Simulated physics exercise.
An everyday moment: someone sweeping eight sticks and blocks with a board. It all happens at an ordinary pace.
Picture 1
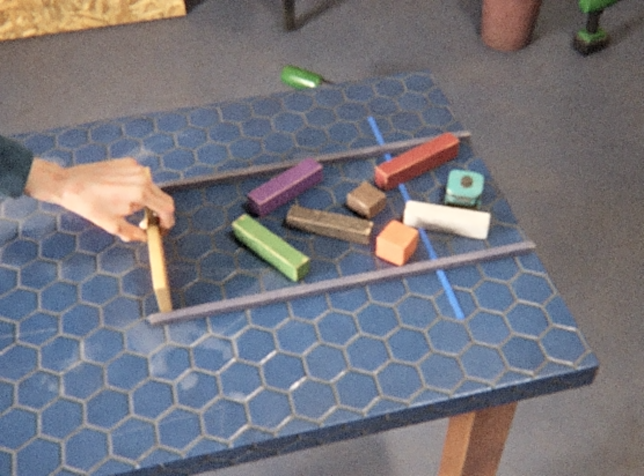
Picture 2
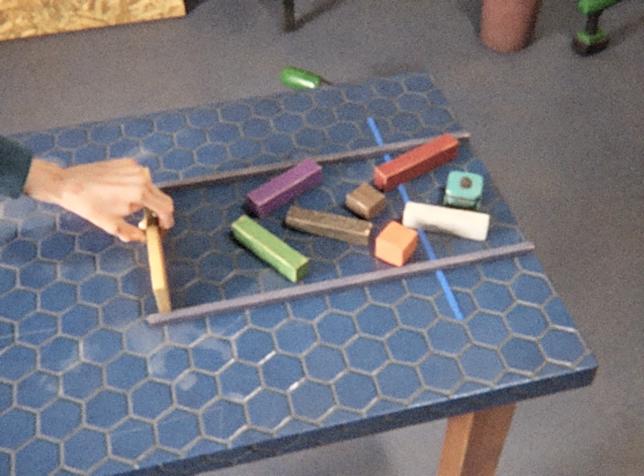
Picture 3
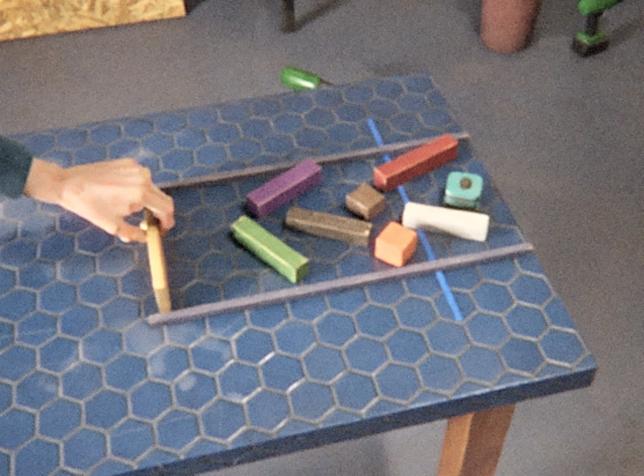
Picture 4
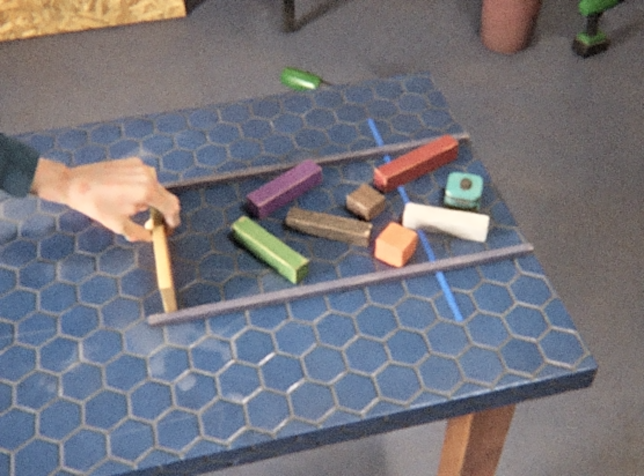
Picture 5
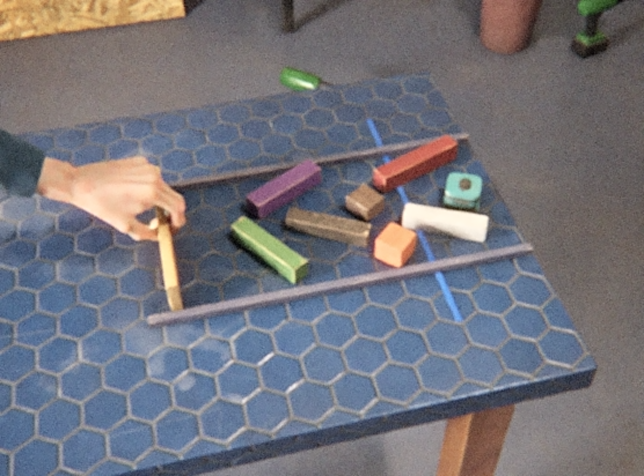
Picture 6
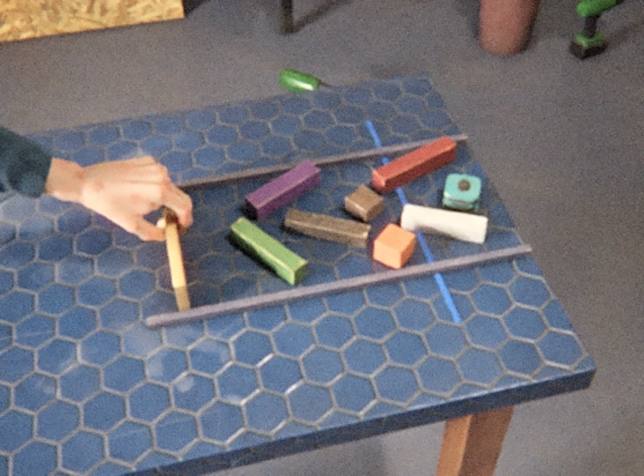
In this clip, a hand holding a thin wooden board upright on a blue hexagon-tiled table moves it slightly to the right between two rails, while the eight colored sticks and blocks to its right stay essentially still.
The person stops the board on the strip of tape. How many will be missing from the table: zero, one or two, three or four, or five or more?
Here the number that fall off is zero.
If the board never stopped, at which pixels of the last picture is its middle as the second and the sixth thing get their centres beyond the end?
Near (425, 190) and (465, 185).
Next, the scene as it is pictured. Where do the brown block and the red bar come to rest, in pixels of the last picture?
First (451, 191), then (464, 157).
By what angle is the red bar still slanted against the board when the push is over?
Roughly 65° out of line.
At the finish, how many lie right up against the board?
2 of them.
A little later, none off yet; turquoise case at rest near (462, 194); white bar at rest near (444, 224); red bar at rest near (415, 165).
Next, none off yet; turquoise case at rest near (462, 194); white bar shifted a little near (459, 222); red bar shifted a little near (452, 156).
When it is over, the number that fall off is zero.
